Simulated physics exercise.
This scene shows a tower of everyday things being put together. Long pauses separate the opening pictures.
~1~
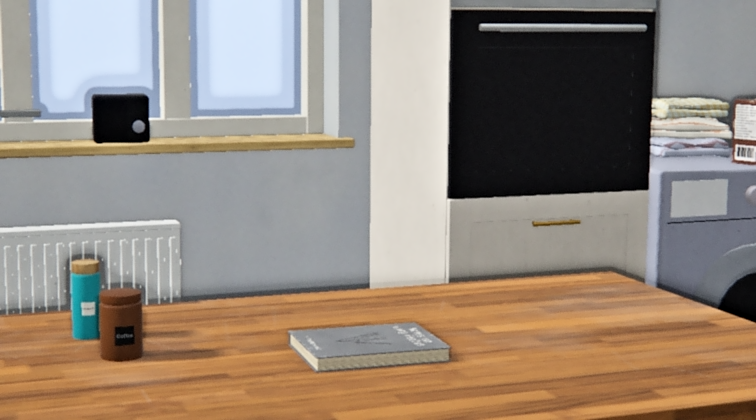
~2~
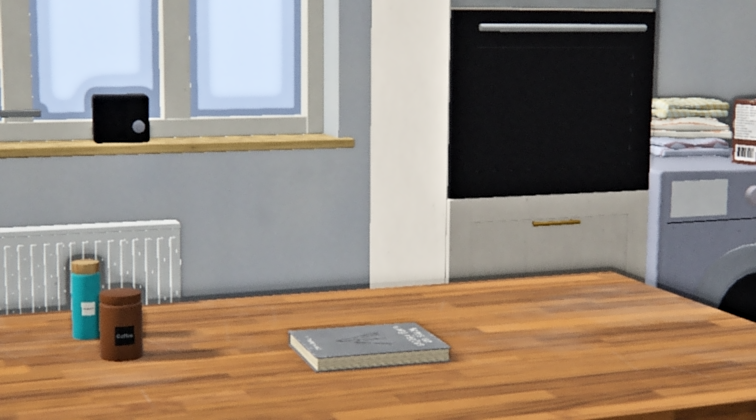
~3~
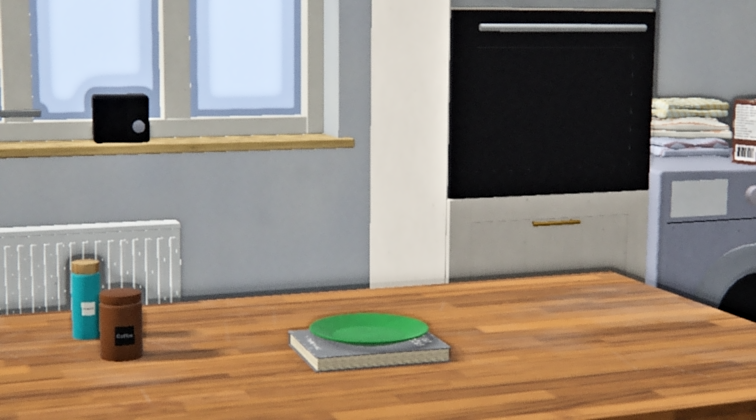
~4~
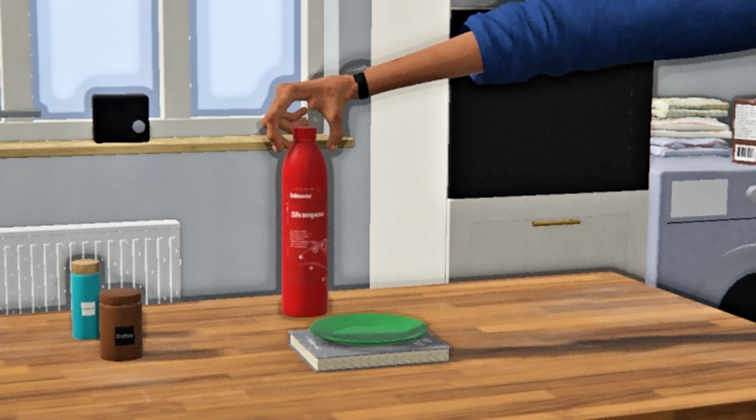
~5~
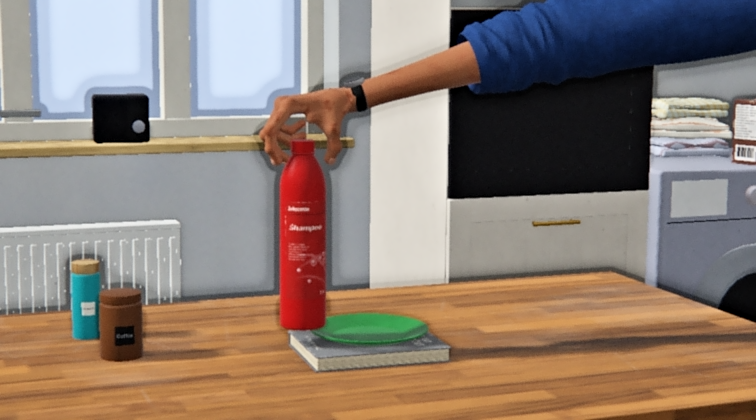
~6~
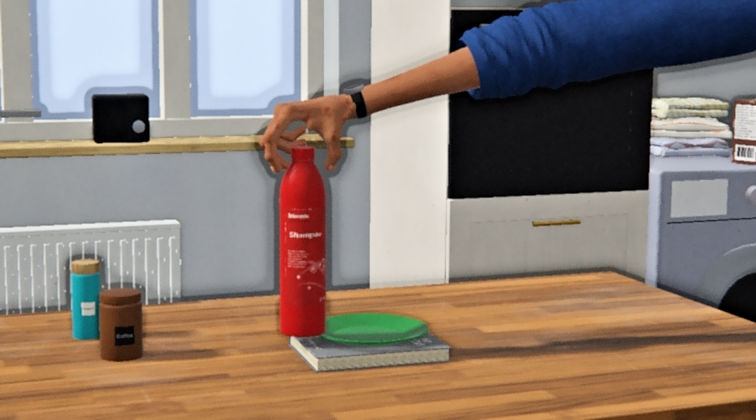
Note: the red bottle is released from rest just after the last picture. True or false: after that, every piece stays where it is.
False.
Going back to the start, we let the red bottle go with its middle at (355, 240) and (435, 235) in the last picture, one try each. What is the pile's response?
Case one: The pile stands firm; case two: It topples.
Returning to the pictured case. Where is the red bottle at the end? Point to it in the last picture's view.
End spot: Near (168, 342).
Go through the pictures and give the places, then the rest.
In the first frame, the last thing is not in view yet; grey book (368, 346).
In the second frame, the last thing is not in view yet; brown jar (121, 325).
In the third frame, the last thing is not in view yet; grey book (368, 346).
In the fourth frame, still above its spot; red bottle (305, 221); brown jar (121, 325).
In the fifth frame, still above its spot; red bottle (303, 234); grey book (368, 346).
In the sixth frame, in place under the hand; red bottle (303, 241); brown jar (121, 325).
Then, 0.50 s after the last picture, red bottle now fallen.
Then, 0.70 s after the last picture, things are still on the move.
At rest, fallen, red bottle; the other 4 in place. Seen from the same camera at the end, red bottle near (168, 342). The pile comes apart.
